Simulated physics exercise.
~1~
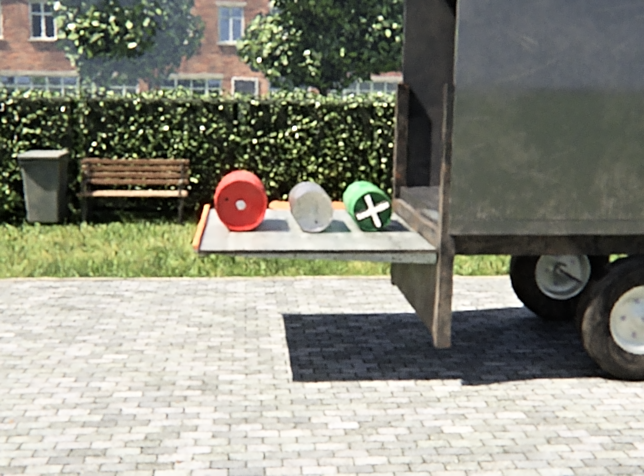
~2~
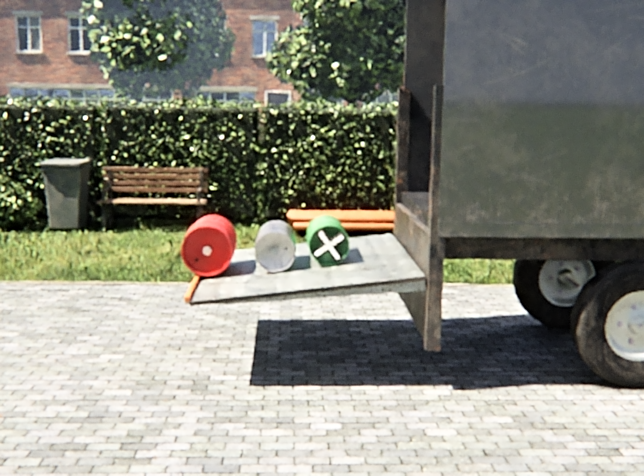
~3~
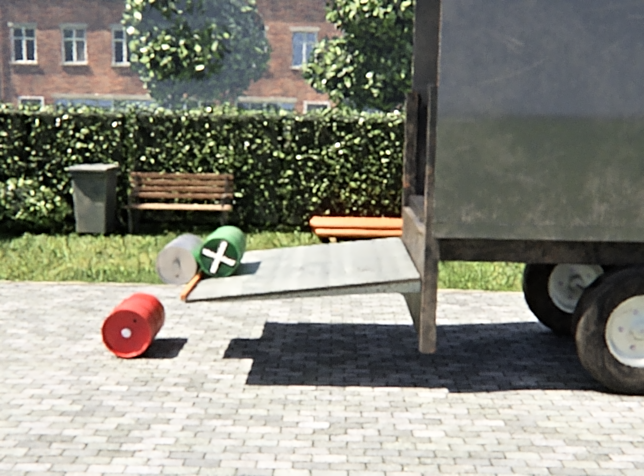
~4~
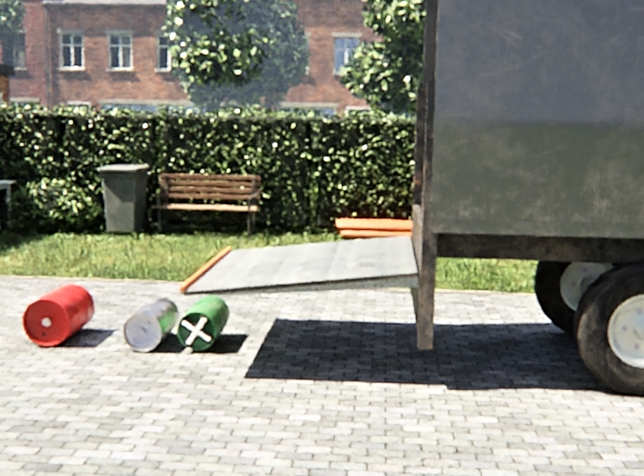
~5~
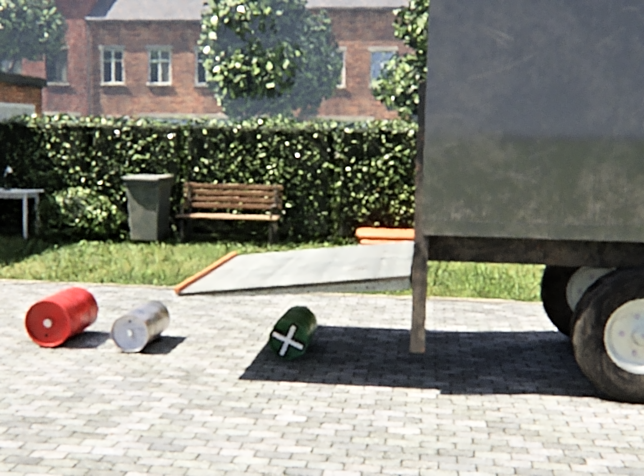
Three kegs, red, pale grey and green, roll left down the tilting platform at the back of a van body and drop over its edge onto the paving, where the green one rolls back right beneath the platform while the other two stay to the left.
